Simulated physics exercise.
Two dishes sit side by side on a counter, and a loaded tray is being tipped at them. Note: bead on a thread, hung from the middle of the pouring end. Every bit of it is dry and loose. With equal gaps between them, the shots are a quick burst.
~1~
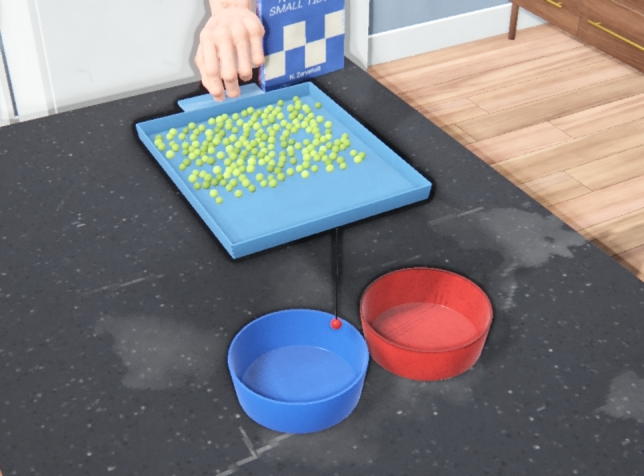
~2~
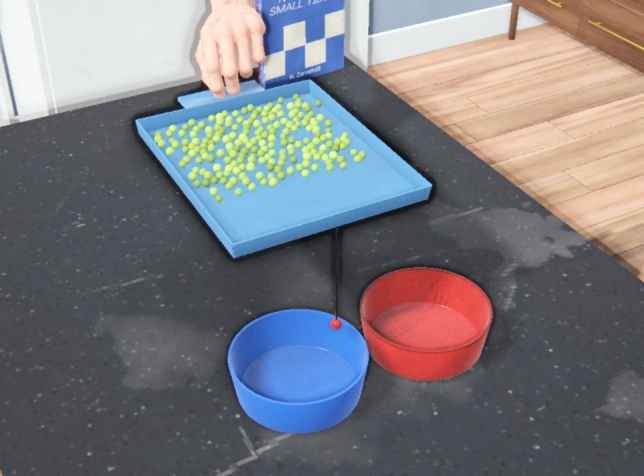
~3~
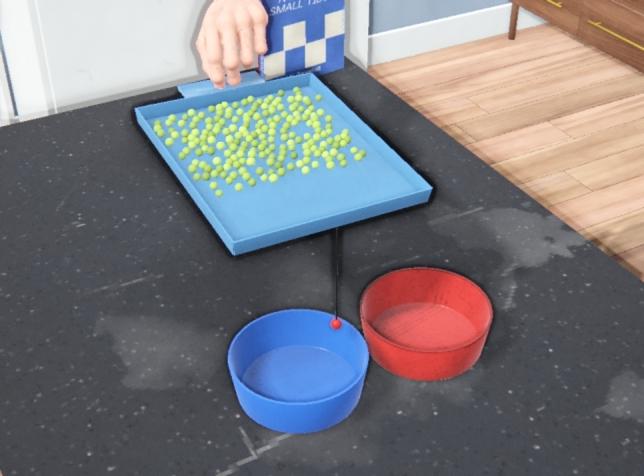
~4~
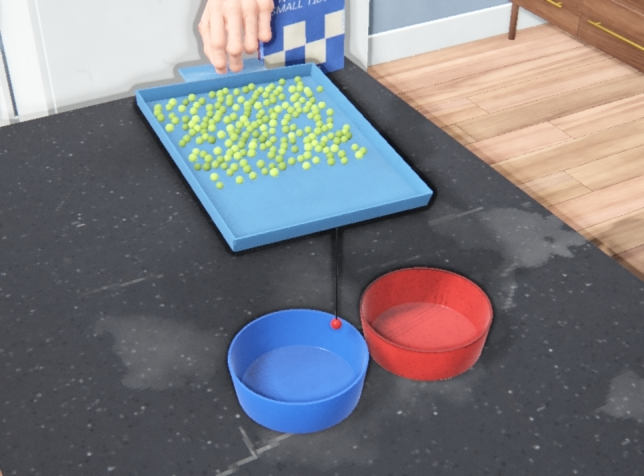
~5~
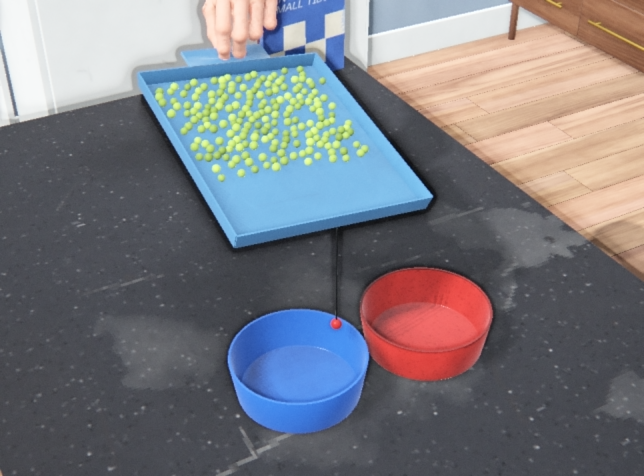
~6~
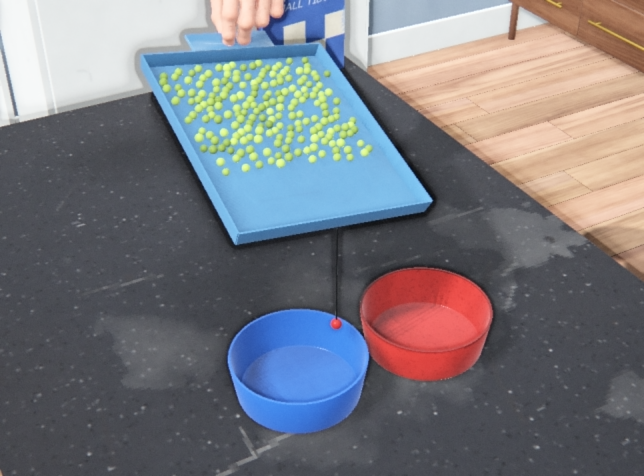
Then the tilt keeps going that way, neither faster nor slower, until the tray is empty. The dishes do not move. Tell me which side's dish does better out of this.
The larger heap is bound to sit in the right dish there.
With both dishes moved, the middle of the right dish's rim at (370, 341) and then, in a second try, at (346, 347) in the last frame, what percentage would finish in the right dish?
About 50 per cent first, then about 20 per cent.
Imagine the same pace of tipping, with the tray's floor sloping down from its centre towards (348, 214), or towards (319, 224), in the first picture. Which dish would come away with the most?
Results - the dish on the right side first, the dish on the left side second.
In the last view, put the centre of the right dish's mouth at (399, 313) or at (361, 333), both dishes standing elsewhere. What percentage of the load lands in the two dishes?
Roughly 90 per cent, and 60 per cent.
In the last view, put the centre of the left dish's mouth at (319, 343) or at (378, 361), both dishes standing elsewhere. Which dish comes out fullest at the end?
In order of the tries: The dish on the right side, then the dish on the left side.
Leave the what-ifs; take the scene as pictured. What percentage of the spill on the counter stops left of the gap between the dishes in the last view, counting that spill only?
Roughly 10 in a hundred.
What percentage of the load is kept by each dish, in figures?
The left dish ends with 0 per cent of the load and the right dish with 90 per cent.
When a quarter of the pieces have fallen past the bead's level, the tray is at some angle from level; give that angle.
About 70 degrees.
Soon after the last picture, tray tipped steeply; most on the tray; a small part in the right dish; a stray few outside both; about a quarter in the air.
A little later, tray tipped past a quarter turn; about two thirds on the tray; about a quarter in the right dish; a small part outside both; a stray few in the air.
Later still, tray tipped past a quarter turn; nearly all in the right dish; a small part outside both.
At rest, tray tipped past a quarter turn; none in the left dish; nearly all in the right dish; a small part outside both.
